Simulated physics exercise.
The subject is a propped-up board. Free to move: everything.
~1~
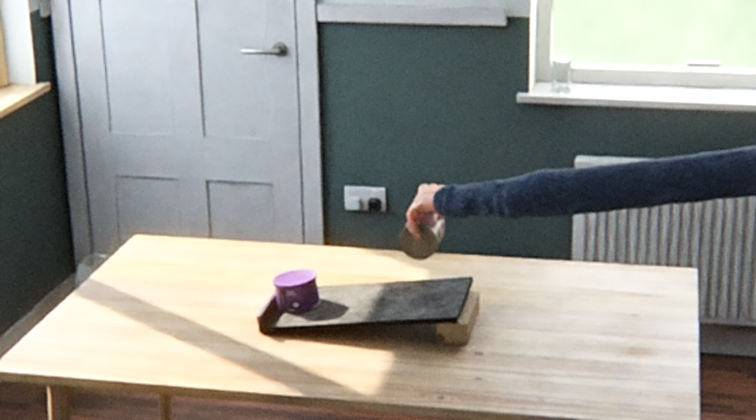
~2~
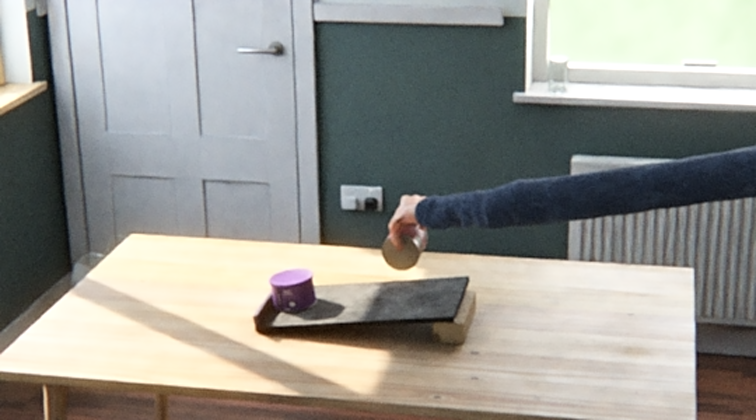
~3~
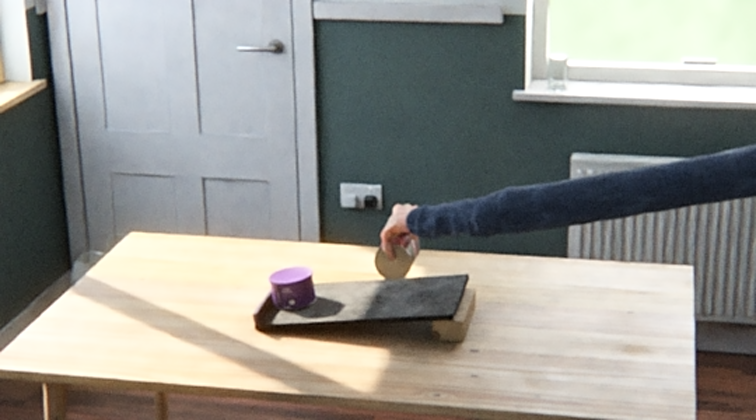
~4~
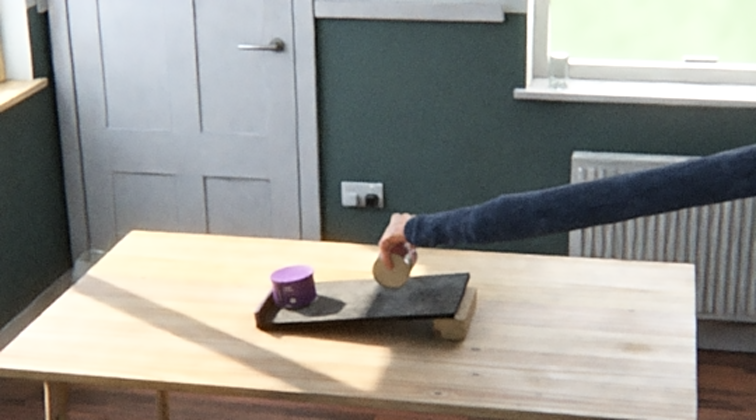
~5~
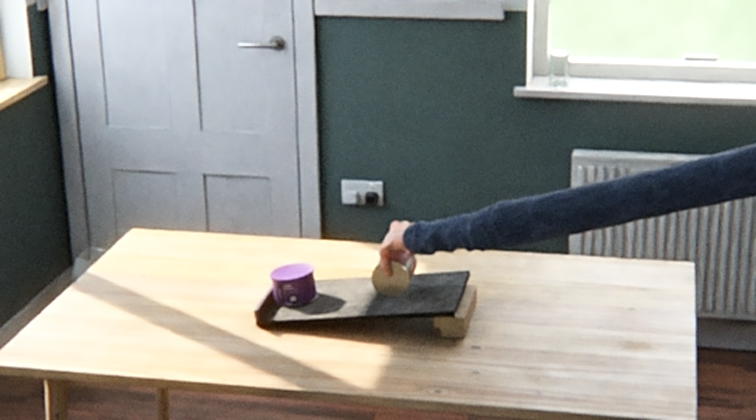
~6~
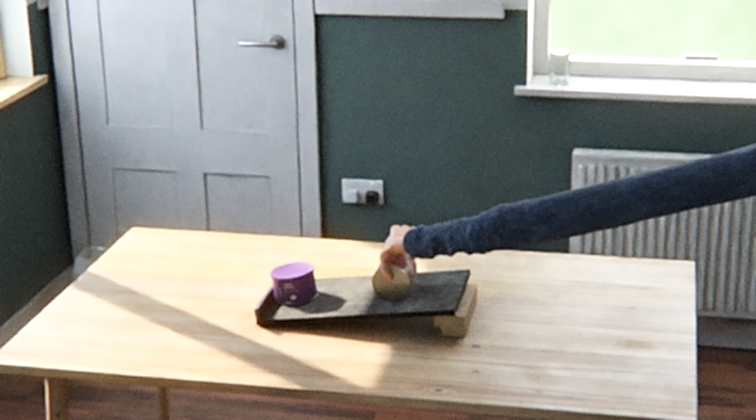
A hand lowering a round tin onto a propped-up dark board on a wooden table, beside a purple tub sitting still.
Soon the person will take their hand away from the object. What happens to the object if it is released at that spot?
It moves down the slope.
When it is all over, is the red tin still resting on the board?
Still on top.
Then, 0.50 s on from there, red tin shifted about its own width near (369, 276).
Then, 0.70 s on from there, red tin shifted about its own width near (338, 278).
Then, 0.90 s on from there, red tin shifted well along near (334, 278).
In the end, moved from the start, red tin; purple tub unmoved. At the end, from the last picture's camera, red tin near (332, 279). The red tin slides or rolls down.
